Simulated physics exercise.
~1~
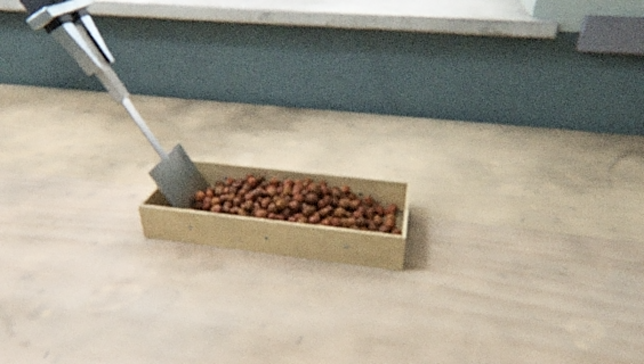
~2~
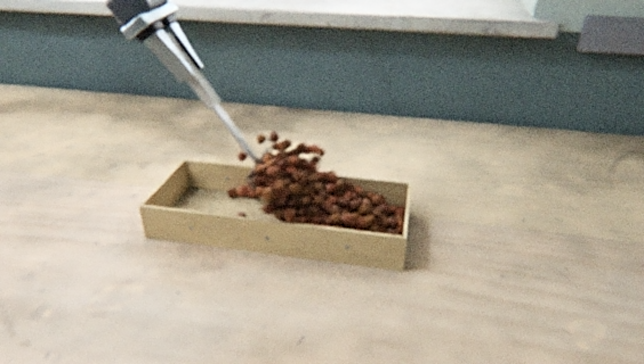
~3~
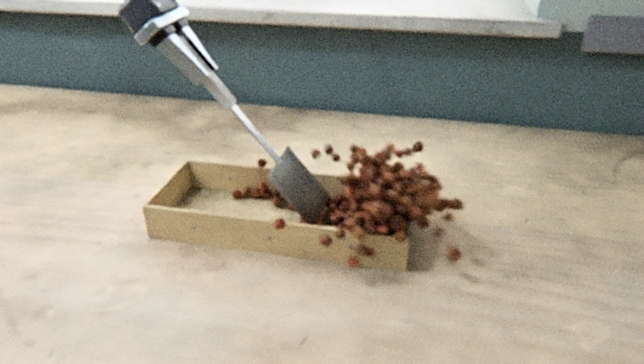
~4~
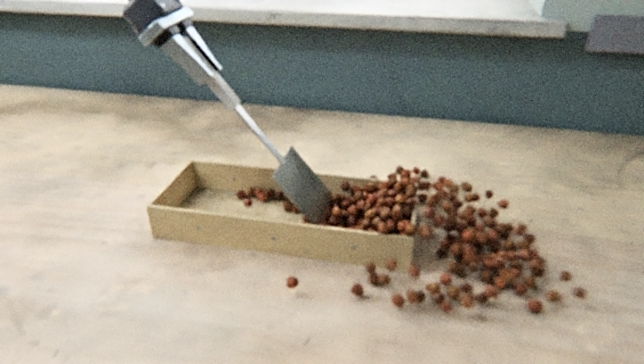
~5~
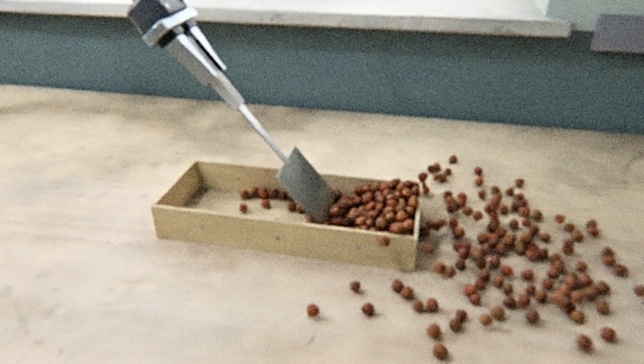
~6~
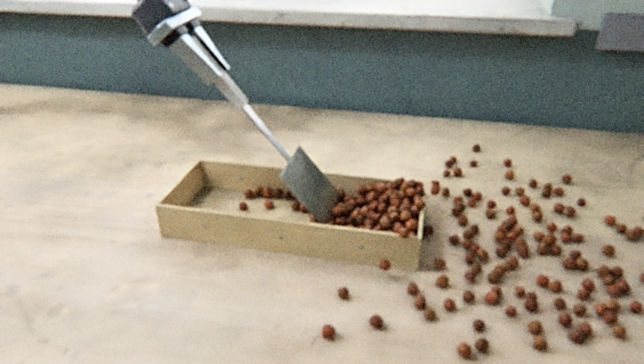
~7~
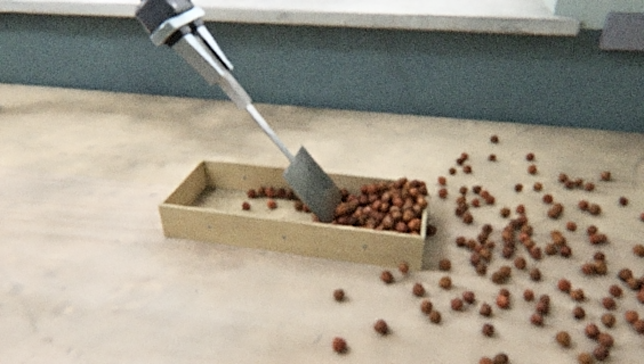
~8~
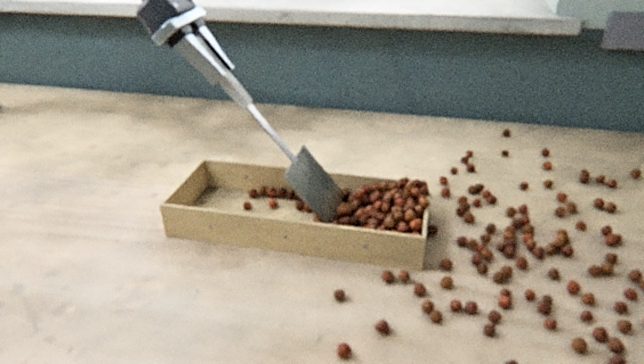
A turner held by a gripper swept quickly to the right through a shallow tray of hazelnuts, flinging many over the far end and across the table, then stopped partway along, leaving a heap in the tray and scattered nuts beside it.
